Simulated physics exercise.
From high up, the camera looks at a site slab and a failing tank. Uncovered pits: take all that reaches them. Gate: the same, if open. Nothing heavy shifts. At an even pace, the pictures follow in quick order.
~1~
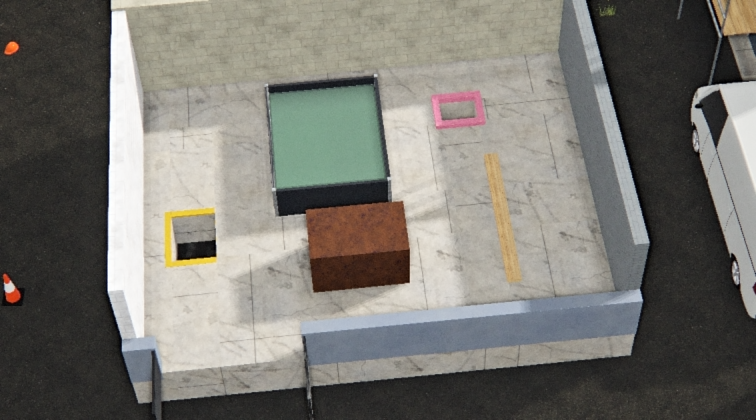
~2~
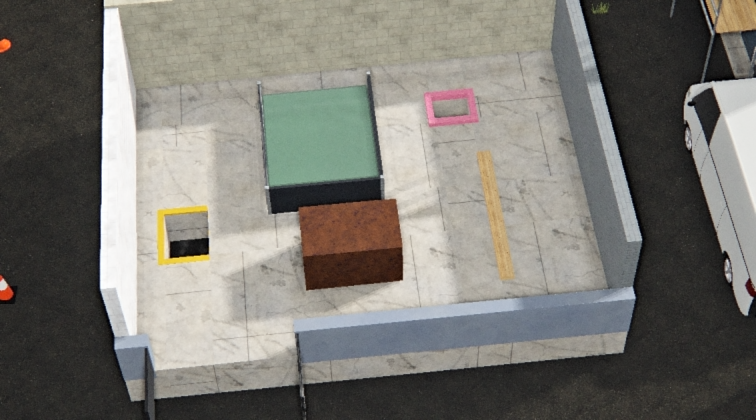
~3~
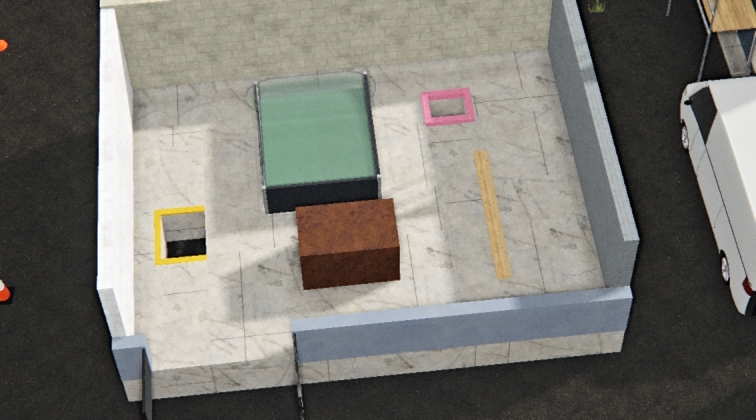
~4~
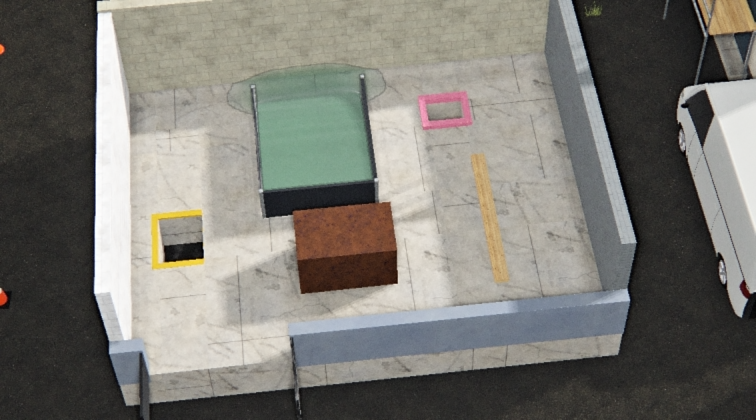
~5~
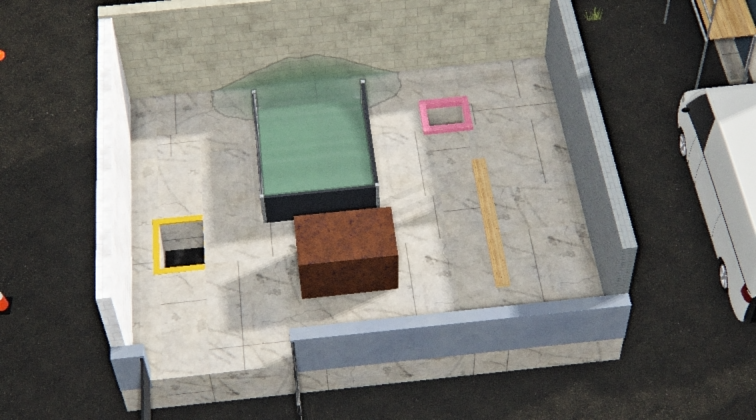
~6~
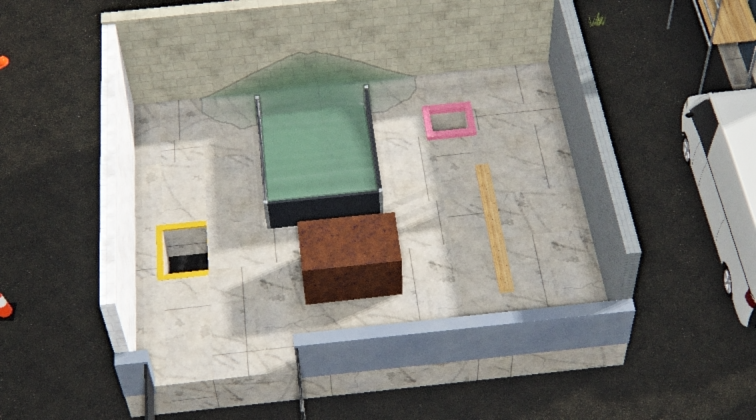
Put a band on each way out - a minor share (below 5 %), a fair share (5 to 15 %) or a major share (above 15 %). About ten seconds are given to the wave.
Result: Gate: Inside five to fifteen per cent; yellow pit: Beyond fifteen per cent; pink pit: Short of five per cent.
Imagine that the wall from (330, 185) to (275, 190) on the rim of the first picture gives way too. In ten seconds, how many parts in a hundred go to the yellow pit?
Yellow takes 4 in a hundred.
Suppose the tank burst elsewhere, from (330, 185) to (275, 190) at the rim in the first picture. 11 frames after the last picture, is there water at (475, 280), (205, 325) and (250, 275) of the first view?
In the order asked: Out of reach, sodden, sodden.
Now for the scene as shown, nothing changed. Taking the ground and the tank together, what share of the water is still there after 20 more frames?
My figure is close to 96 percent.
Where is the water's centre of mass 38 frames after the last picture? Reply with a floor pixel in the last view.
My reading is close to (346, 168).
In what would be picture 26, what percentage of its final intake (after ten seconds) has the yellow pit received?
My figure is 15 in a hundred.
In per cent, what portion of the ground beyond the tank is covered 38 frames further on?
Estimate: Some 70 in a hundred.
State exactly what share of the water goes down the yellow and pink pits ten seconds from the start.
First 16 %, then 2 %.
A moment on, water covers 15 % of the floor; the gate 0 %, the yellow pit 0 %, the pink pit 0 %.
Next, water covers 25 % of the floor; the gate 0 %, the yellow pit 0 %, the pink pit 1 %.
Then, water covers 40 % of the floor; the gate 0 %, the yellow pit 2 %, the pink pit 2 %.
Later, water covers 70 % of the floor; the gate 3 %, the yellow pit 10 %, the pink pit 2 %.
In the end, water covers 90 % of the floor; the gate 7 %, the yellow pit 17 %, the pink pit 2 %.
